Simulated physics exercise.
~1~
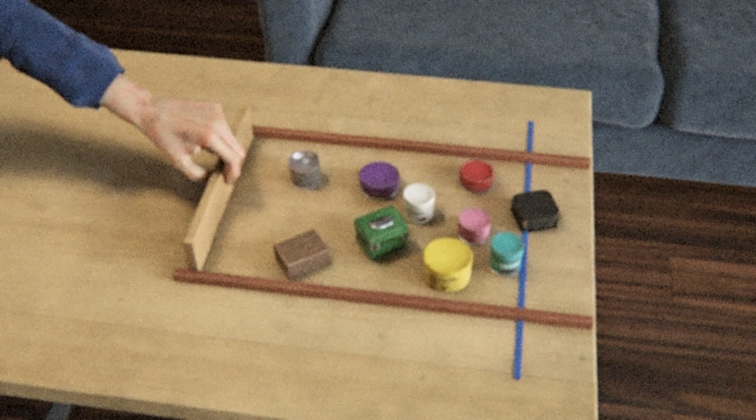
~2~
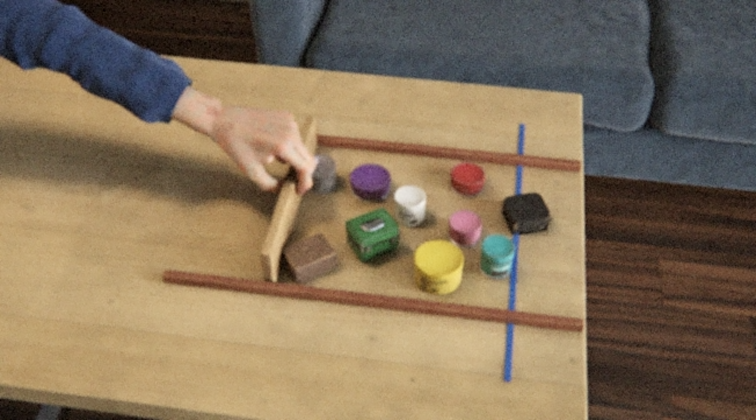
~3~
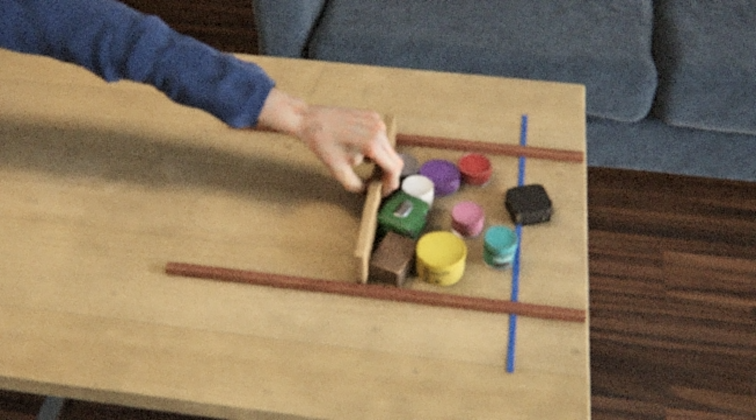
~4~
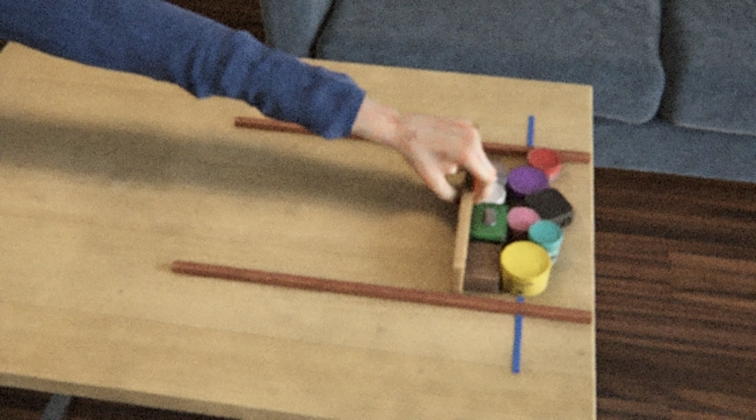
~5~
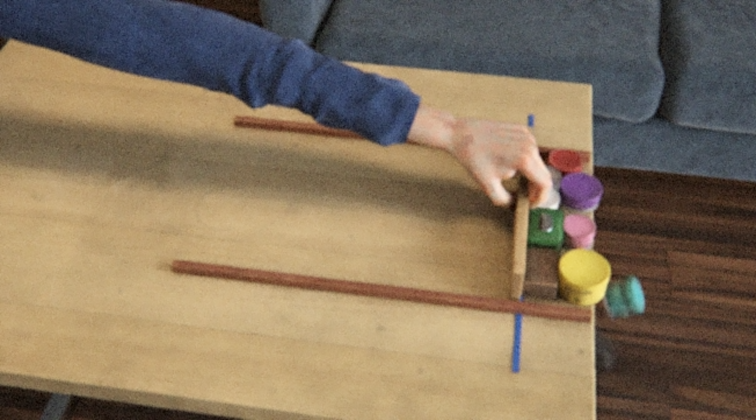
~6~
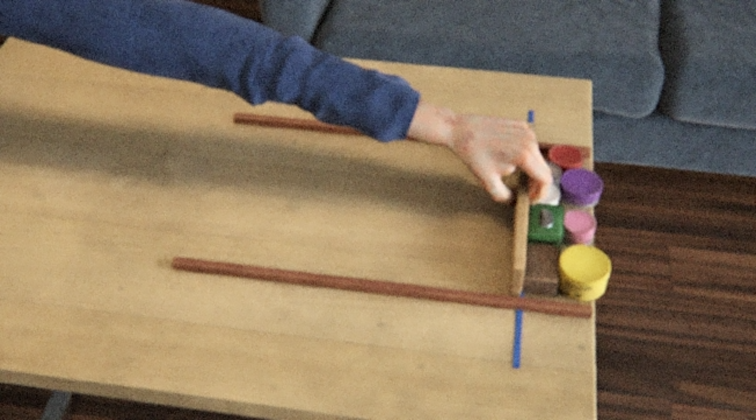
Hand sliding an upright board rightward across a table, bunching small tubs and blocks until a turquoise tin and black case fall off.
